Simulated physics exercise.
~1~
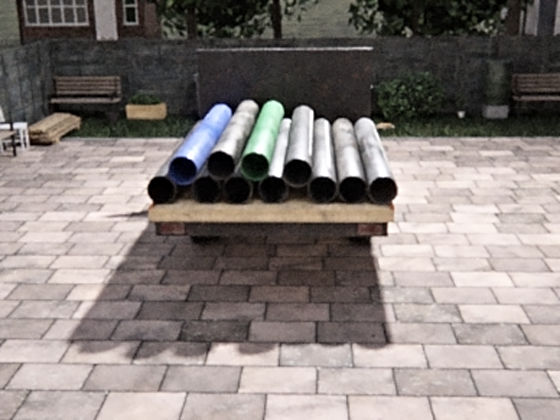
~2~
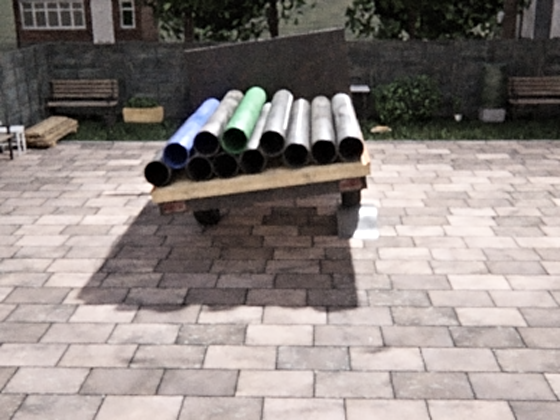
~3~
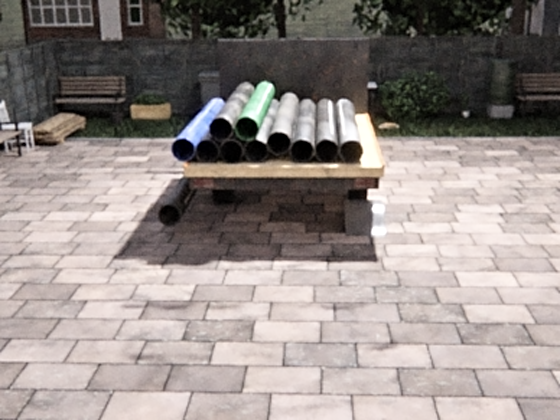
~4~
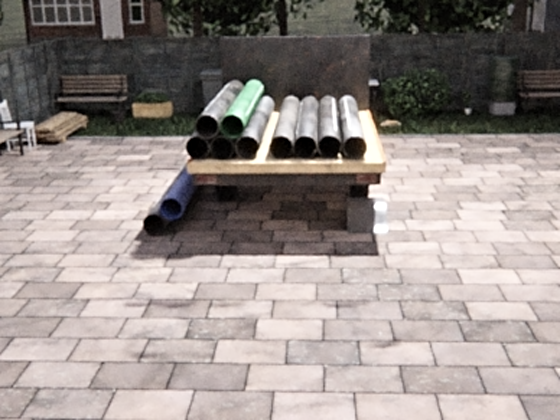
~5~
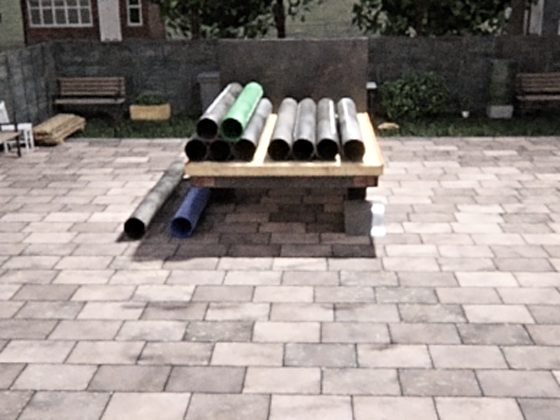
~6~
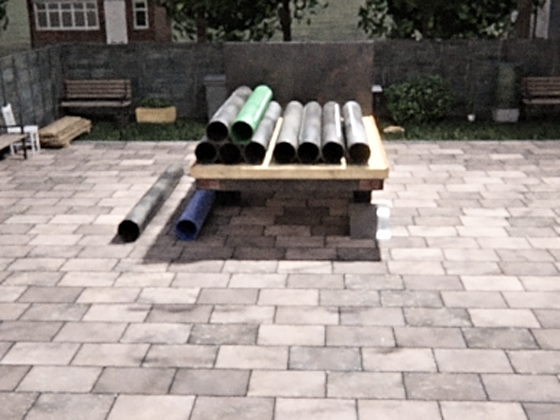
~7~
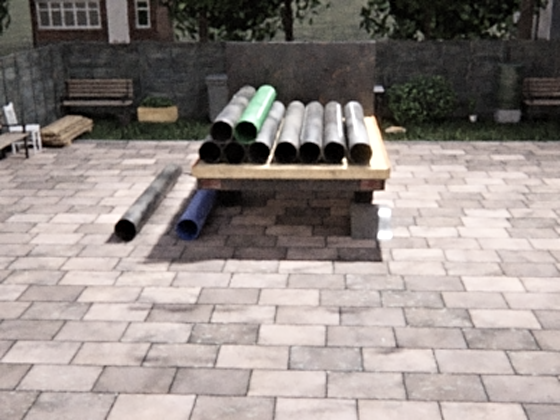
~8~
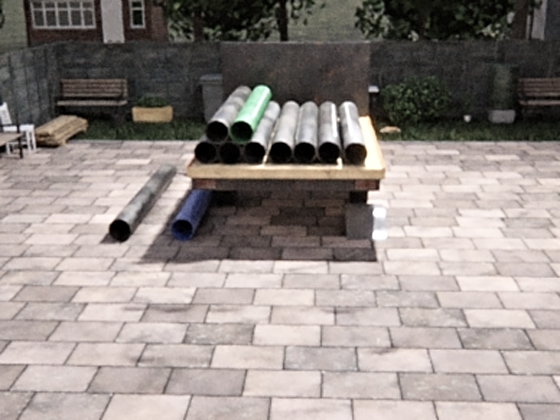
In a paved yard with benches, shrubs and a dark wall behind, a low wooden trailer is seen end-on from slightly above, through a gently swaying view. Loose pipes are stacked across its deck, mostly grey, with a blue one at the upper left and a green one near the middle. The trailer's right side lifts, tilting the load to the left, then drops level again. A grey pipe falls off the left side, and the blue one rolls off after it. Both come to rest on the paving at the left, blue nearer the trailer, while green stays on top of the remaining pipes.
